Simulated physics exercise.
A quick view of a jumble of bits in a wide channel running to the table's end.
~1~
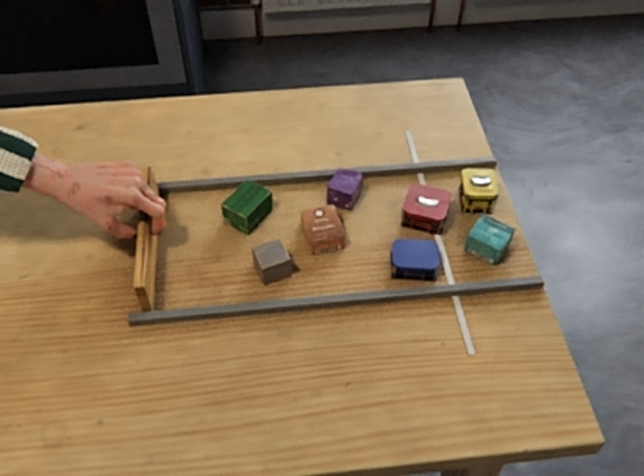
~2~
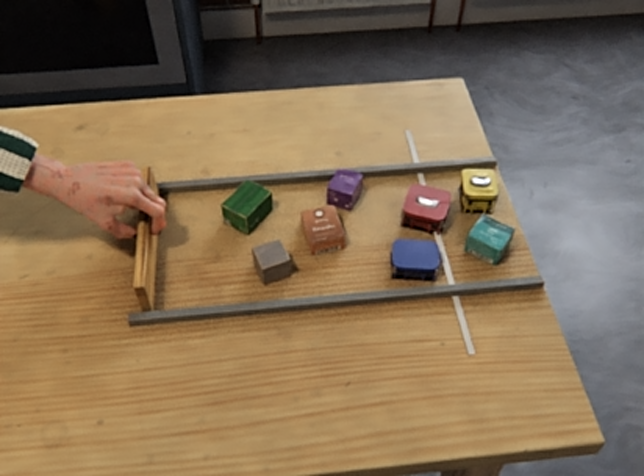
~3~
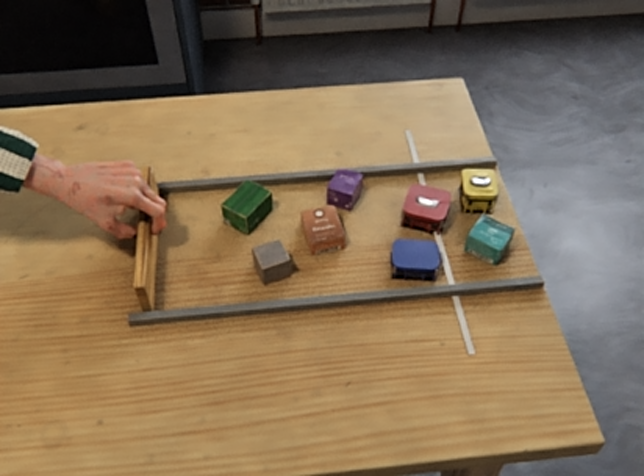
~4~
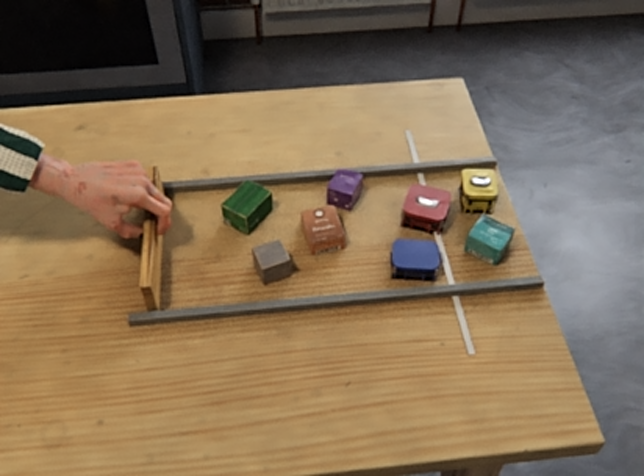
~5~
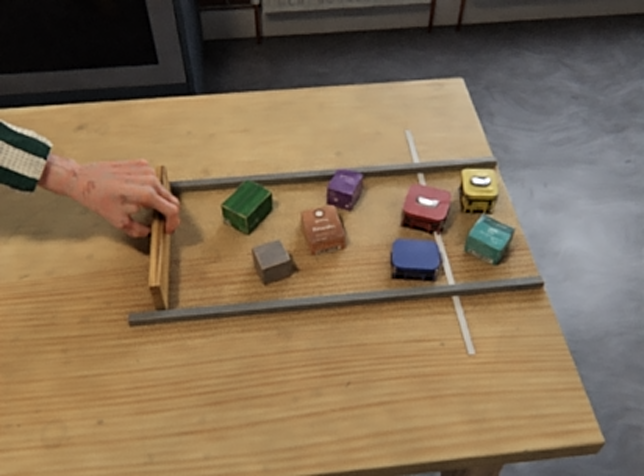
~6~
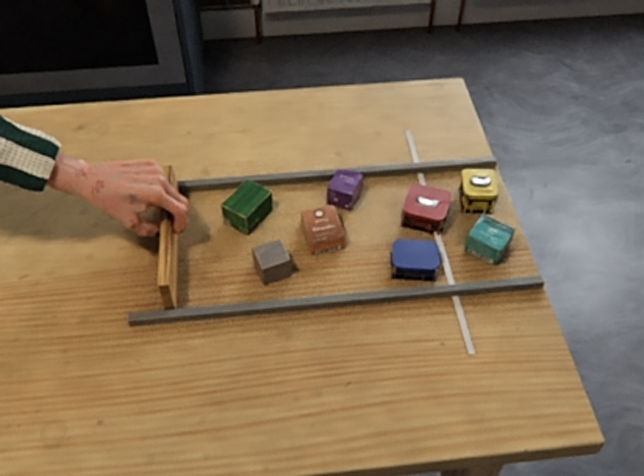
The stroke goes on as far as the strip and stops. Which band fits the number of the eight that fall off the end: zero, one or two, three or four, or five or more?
The number that tip off is going to be at least one but under three.
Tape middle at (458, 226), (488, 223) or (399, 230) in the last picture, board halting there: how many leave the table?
The counts would be 2, 5 and 0.
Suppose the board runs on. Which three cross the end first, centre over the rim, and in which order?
It's the turquoise box, followed by the yellow case, with the red case after.
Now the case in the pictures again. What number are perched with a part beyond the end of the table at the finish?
The number would be 0.
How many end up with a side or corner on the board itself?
That number would be 3.
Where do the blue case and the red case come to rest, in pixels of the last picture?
The first ends close to (497, 253), the second close to (486, 202).
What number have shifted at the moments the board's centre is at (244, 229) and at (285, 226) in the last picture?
1 at one spot and 2 at the other.
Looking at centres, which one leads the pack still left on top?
The red case.
Early on, none off yet; yellow case at rest near (478, 191); turquoise box at rest near (489, 240); red case at rest near (426, 210).
Finally, the number that fall off is one or two; lost, turquoise box and yellow case.
